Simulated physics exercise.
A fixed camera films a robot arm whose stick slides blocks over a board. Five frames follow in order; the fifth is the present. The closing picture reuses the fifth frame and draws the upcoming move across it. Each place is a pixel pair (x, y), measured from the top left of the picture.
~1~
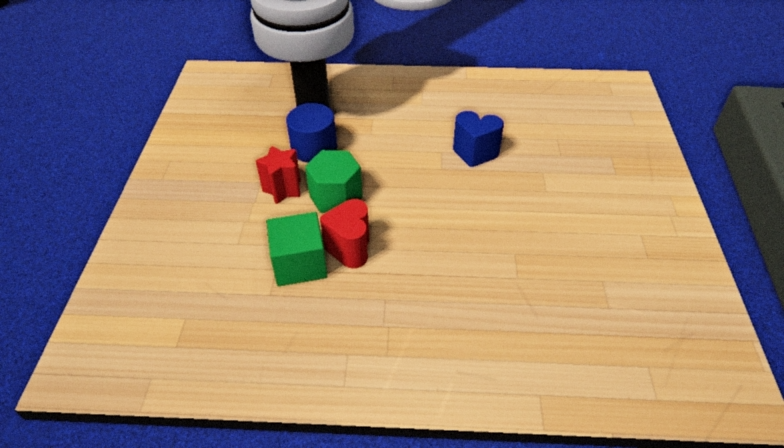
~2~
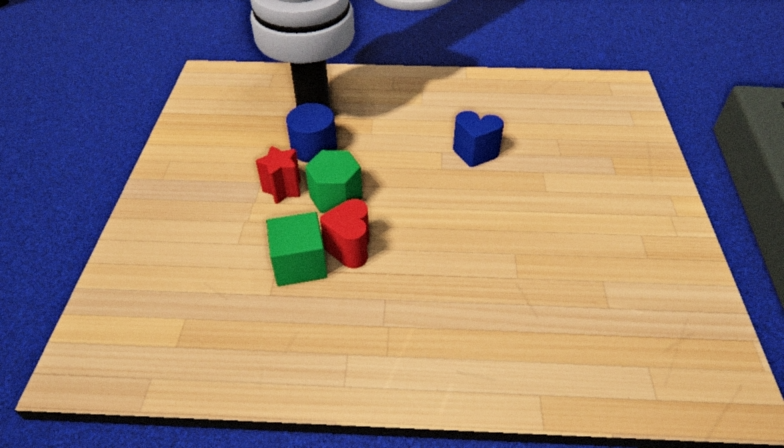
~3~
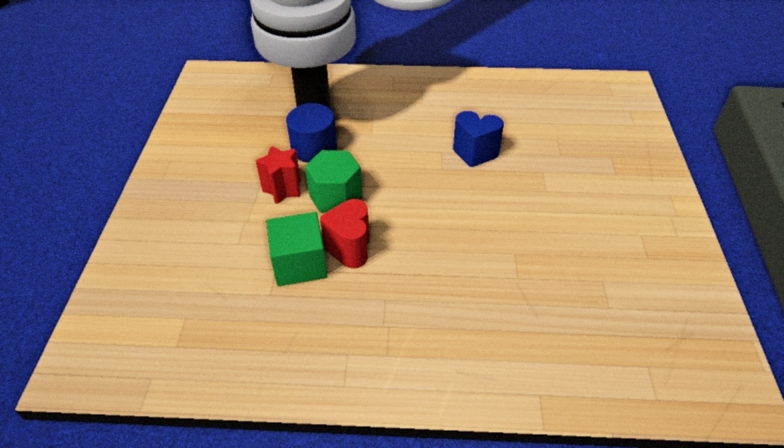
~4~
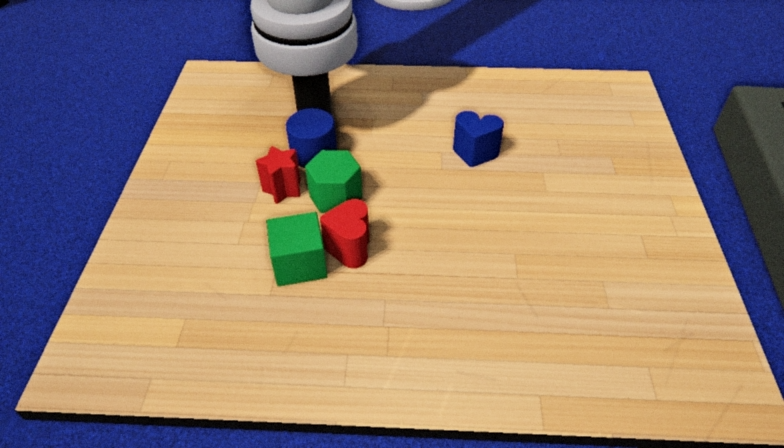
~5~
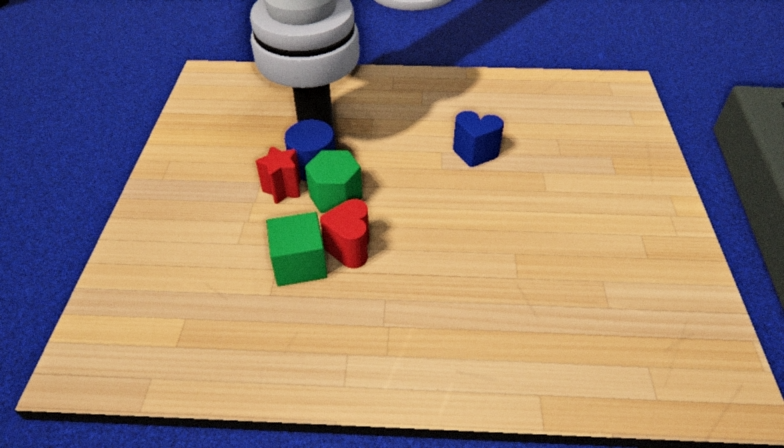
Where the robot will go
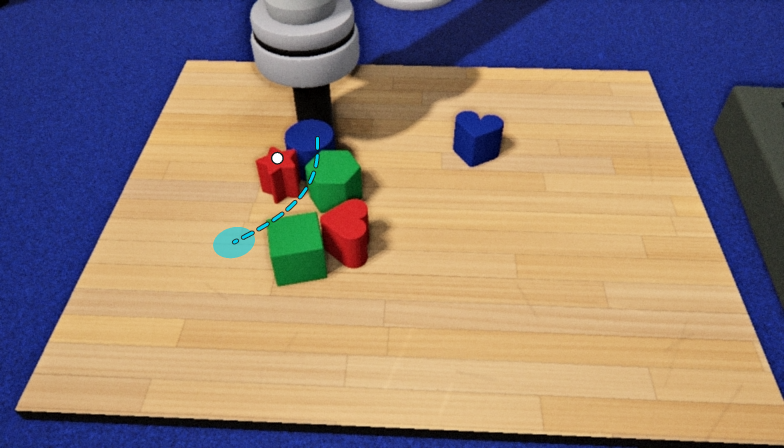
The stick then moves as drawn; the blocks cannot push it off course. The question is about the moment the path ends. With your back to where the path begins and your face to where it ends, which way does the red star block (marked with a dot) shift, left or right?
It shifts to the right.
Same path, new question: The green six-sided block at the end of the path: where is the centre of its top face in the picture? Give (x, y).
Most likely (343, 194).
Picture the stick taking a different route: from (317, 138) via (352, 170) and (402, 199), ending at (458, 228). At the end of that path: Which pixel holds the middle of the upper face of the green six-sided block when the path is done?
Near (336, 189).
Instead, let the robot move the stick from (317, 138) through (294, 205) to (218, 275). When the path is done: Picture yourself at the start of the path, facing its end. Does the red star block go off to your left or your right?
It's going to go right.
The drawn path runs from (317, 138) via (313, 174) and (285, 211), ending at (234, 242); the dot is on the red star block.
The first path, step by step. One third of the way, stick (312, 168); red star block (254, 178), turned 70° clockwise; blue cylinder (297, 175); green six-sided block (342, 192), turned 70° anticlockwise.
Two thirds of the way, stick (283, 204); red star block (236, 186), turned 120° clockwise; green square piece (294, 252), turned 15° anticlockwise; blue cylinder (273, 215); green six-sided block (343, 194), turned 75° anticlockwise.
At the end, stick (232, 235); red star block (203, 192), turned 195° clockwise; green square piece (297, 263), turned 30° anticlockwise; blue cylinder (246, 243); green six-sided block (343, 194), turned 75° anticlockwise.
